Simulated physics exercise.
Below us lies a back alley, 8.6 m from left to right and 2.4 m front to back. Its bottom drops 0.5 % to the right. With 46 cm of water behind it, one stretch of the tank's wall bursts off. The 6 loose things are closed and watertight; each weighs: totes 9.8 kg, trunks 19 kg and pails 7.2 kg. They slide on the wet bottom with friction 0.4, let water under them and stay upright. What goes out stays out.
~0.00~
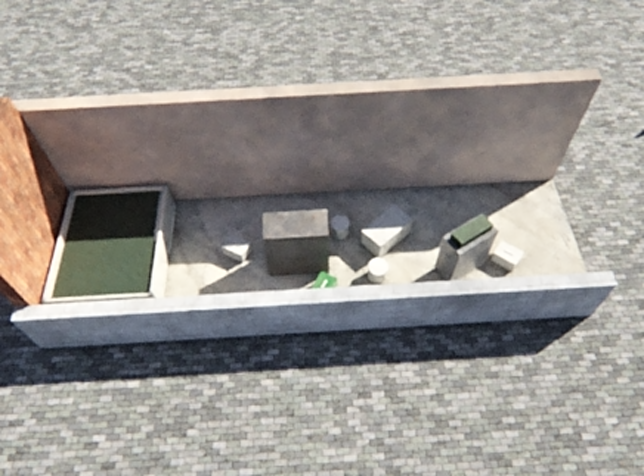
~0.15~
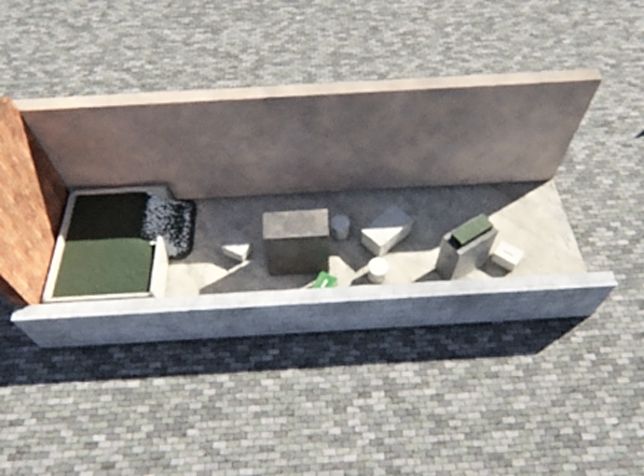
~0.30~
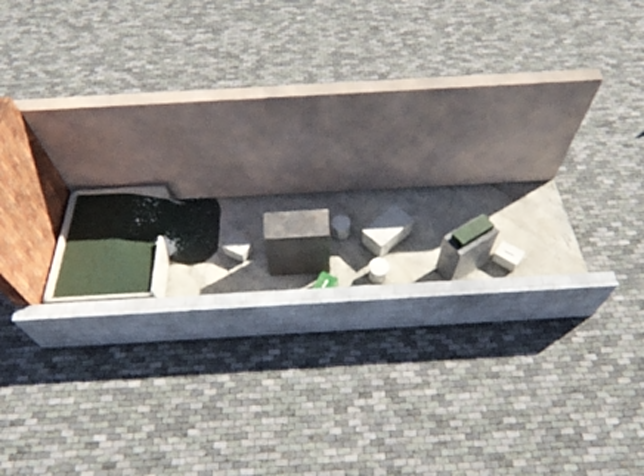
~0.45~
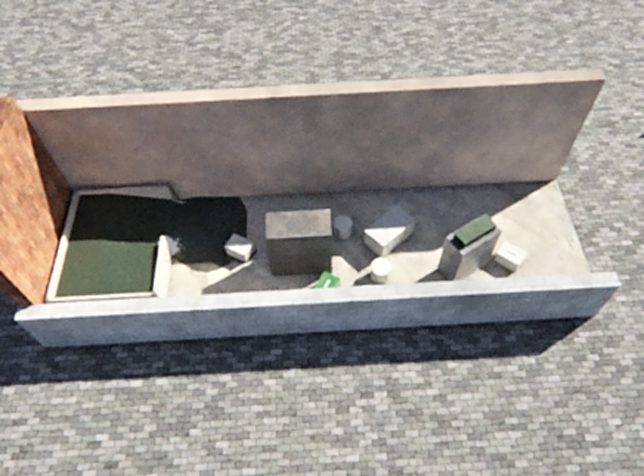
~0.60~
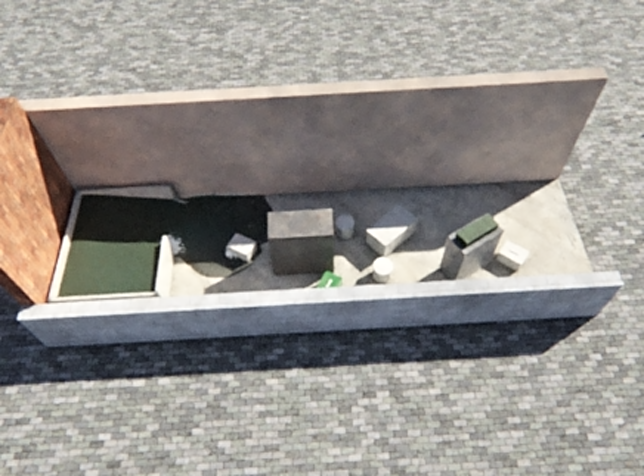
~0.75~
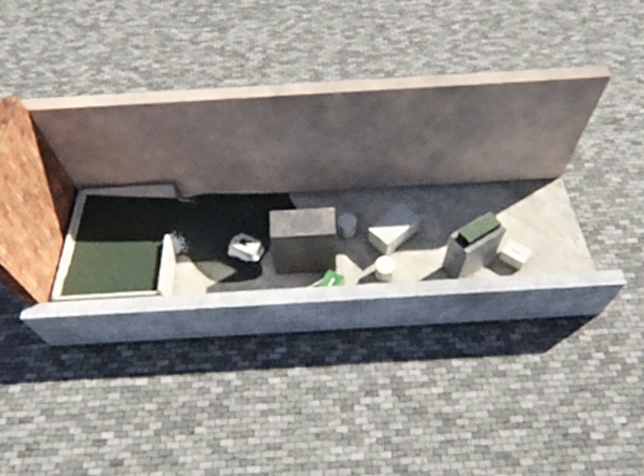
Dark green water bursts through the upper part of a tank's right wall at the left end of a walled alley, foaming at first. It spreads rightward along the back wall, then surrounds a small pale block and reaches the large grey box, while the objects farther right stay still on dry floor.
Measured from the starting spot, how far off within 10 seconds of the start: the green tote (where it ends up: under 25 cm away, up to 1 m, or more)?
The green tote is nudged along.
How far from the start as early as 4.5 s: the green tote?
Roughly 20 cm by then.
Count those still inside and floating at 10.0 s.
At that moment 0.
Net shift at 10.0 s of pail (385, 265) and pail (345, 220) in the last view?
In that order: 20 cm, gone out.
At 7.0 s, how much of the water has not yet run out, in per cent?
Some 66 per cent remains.
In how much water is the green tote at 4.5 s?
Roughly 5 cm.
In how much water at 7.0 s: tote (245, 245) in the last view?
Roughly 3 cm.
After 2.0 s the green tote is near (331, 283), 0.0 m from its start, aground; 0 of 6 are out; 0 afloat.
After 4.5 s the green tote is near (342, 277), 0.2 m from its start, aground; 1 of 6 are out; 0 afloat.
After 7.0 s the green tote is near (355, 275), 0.4 m from its start, aground; 1 of 6 are out; 0 afloat.
After 10.0 s the green tote is near (355, 275), 0.4 m from its start, aground; 1 of 6 are out; 0 afloat.
